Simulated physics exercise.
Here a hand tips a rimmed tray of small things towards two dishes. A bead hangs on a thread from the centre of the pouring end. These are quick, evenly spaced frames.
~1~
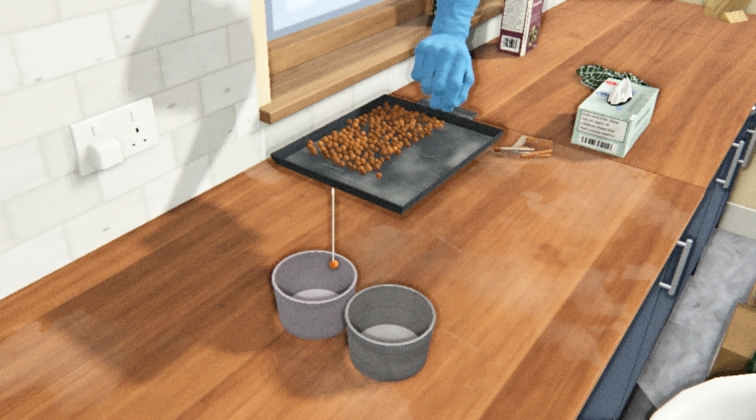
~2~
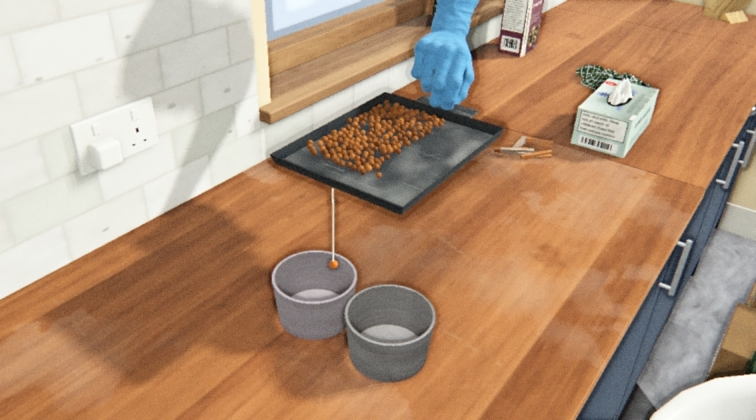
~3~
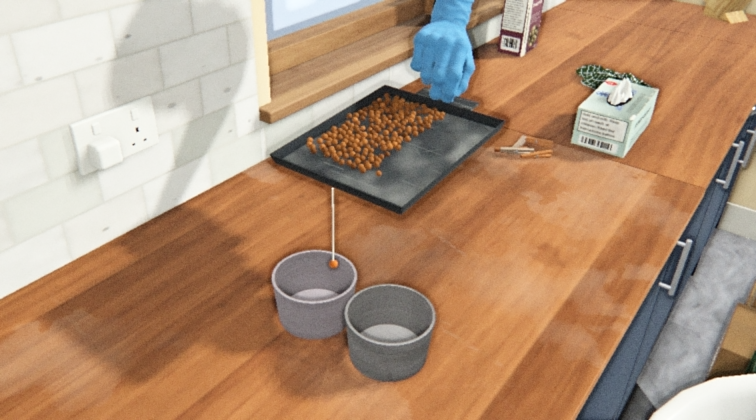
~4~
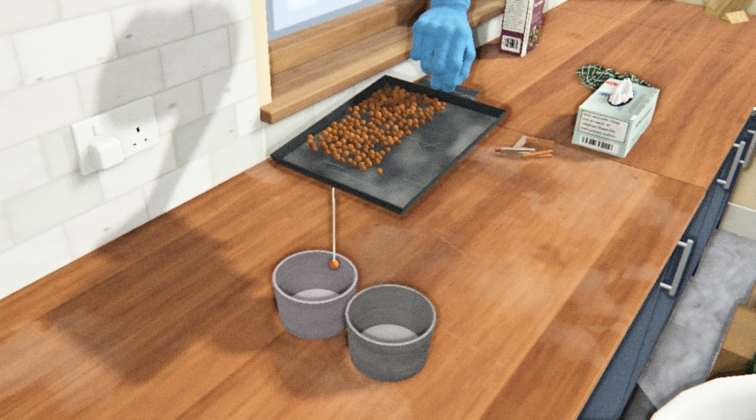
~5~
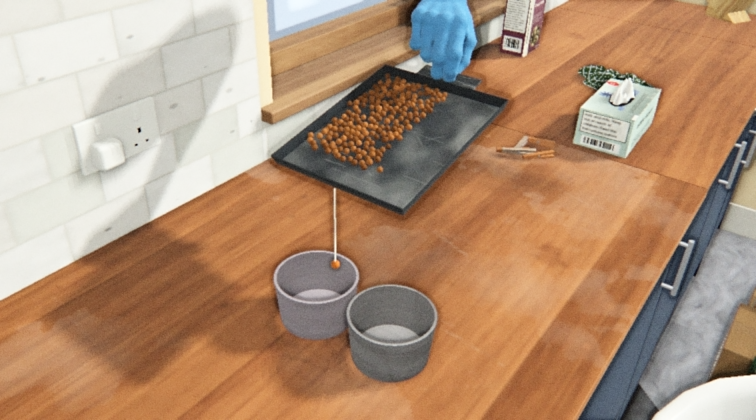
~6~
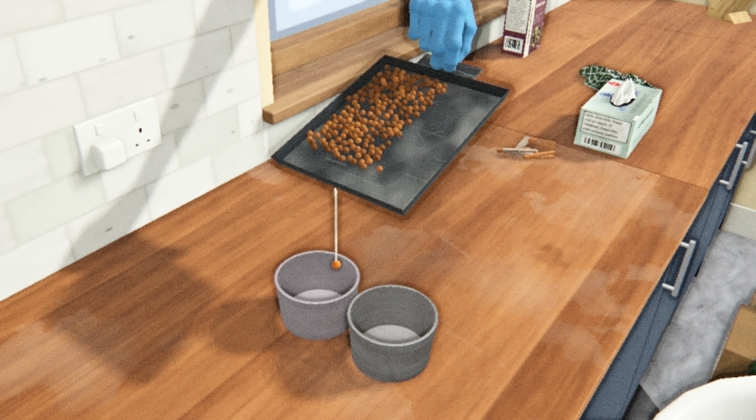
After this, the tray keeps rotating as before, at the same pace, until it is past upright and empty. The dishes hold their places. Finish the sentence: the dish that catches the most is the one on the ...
... left.
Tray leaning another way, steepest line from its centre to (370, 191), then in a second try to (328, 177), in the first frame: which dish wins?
Try 1: The right-side dish; try 2: The left-side dish.
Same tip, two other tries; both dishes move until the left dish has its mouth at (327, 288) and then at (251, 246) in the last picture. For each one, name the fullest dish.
Result for the first try: The dish on the left side; for the second: The dish on the right side.
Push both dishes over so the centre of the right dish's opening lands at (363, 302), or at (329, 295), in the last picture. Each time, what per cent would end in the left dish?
40% for the first placement, 30% for the second.
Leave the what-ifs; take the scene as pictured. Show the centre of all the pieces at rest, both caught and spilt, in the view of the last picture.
Somewhere around (305, 320) in the last picture.
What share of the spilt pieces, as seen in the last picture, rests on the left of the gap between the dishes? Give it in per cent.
About 90 percent.
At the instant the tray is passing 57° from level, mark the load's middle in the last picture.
I'd put it at about (323, 170).
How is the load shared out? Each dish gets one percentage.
About: Left dish 40, right dish 10 per cent.
Soon, tray tipped steeply; most on the tray; a stray few in the left dish; a stray few outside both; a small part in the air.
A while on, tray tipped right over; about half on the tray; a stray few in the right dish; a small part in the left dish; a small part outside both; about a third in the air.
Towards the end, tray tipped past a quarter turn; a small part in the right dish; about a third in the left dish; about half outside both.
Finally, tray tipped past a quarter turn; a small part in the right dish; about a third in the left dish; about half outside both.
